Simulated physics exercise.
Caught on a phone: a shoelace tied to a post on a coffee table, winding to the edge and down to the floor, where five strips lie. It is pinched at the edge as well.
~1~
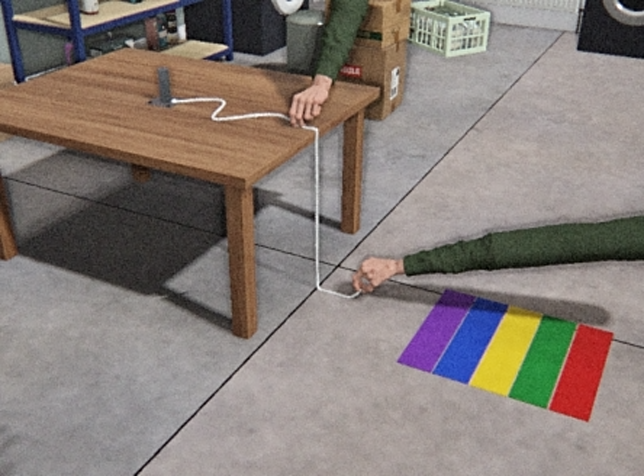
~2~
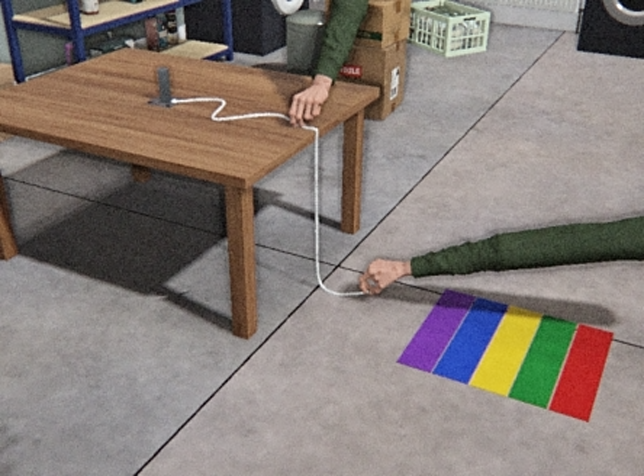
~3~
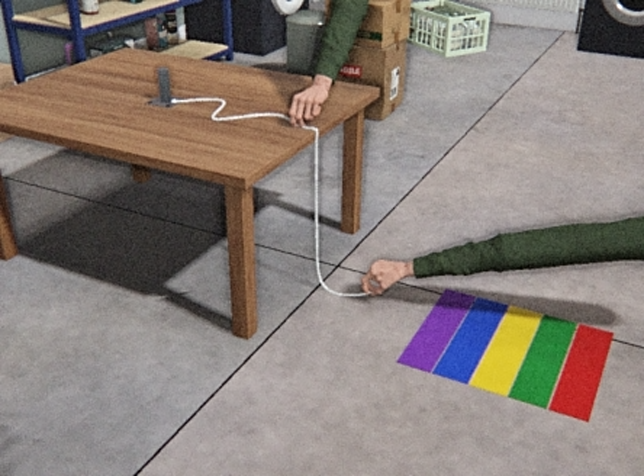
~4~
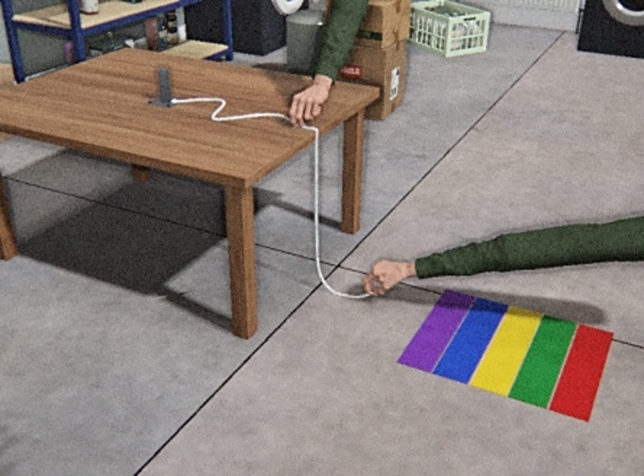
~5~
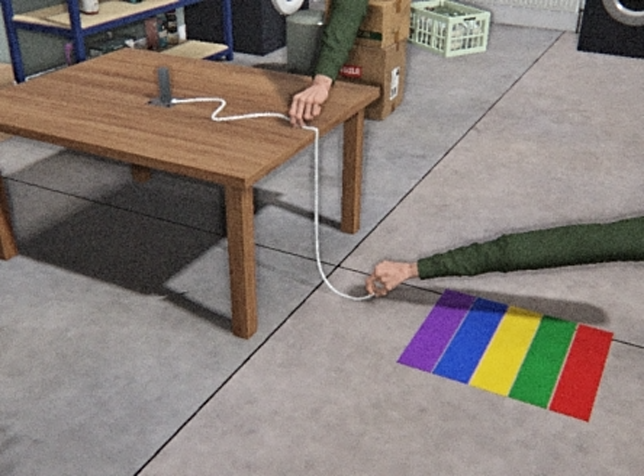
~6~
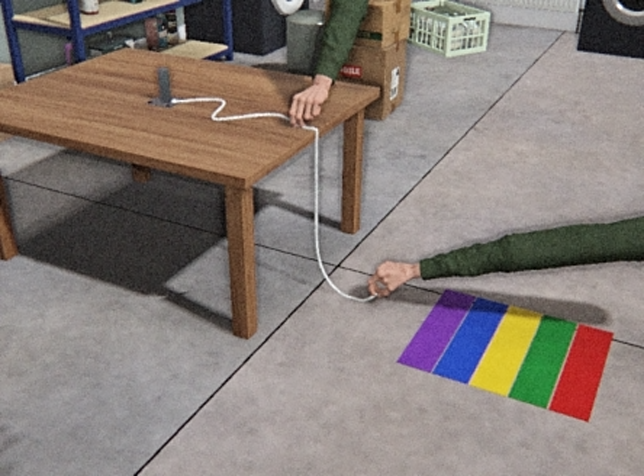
A hand near the floor slowly drawing a white shoelace slightly right, while another hand pins it at the wooden table's edge.
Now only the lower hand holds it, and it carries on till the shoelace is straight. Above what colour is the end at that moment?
Over green.
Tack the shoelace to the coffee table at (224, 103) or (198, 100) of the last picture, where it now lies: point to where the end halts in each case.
Try by try, around (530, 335) and (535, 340).
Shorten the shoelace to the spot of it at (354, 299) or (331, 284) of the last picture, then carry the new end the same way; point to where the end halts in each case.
In that order: (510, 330) and (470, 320).
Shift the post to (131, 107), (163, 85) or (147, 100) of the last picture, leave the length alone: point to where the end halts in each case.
In that order: (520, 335), (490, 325) and (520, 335).
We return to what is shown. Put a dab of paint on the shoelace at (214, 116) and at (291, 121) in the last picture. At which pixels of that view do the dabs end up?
The first at (254, 118), the second at (337, 153).
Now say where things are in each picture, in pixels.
The first picture shows end (361, 290); purple (423, 352); blue (458, 363); yellow (495, 374); green (534, 386); red (574, 398).
The second picture shows end (368, 292); shoelace through (205, 100) (213, 117) (281, 116) (316, 149) (316, 215) (319, 278).
The third picture shows end (370, 292).
The fourth picture shows end (372, 293); shoelace through (205, 100) (213, 117) (281, 116) (316, 149) (316, 214) (322, 279).
The fifth picture shows end (374, 294).
The sixth picture shows end (377, 294); shoelace through (205, 100) (213, 117) (281, 116) (316, 149) (316, 214) (327, 279).
Soon after, end near (477, 322); over blue.
After that, end near (522, 334); over yellow.
At the stop, end near (549, 342); over green. The end stops over the green strip.
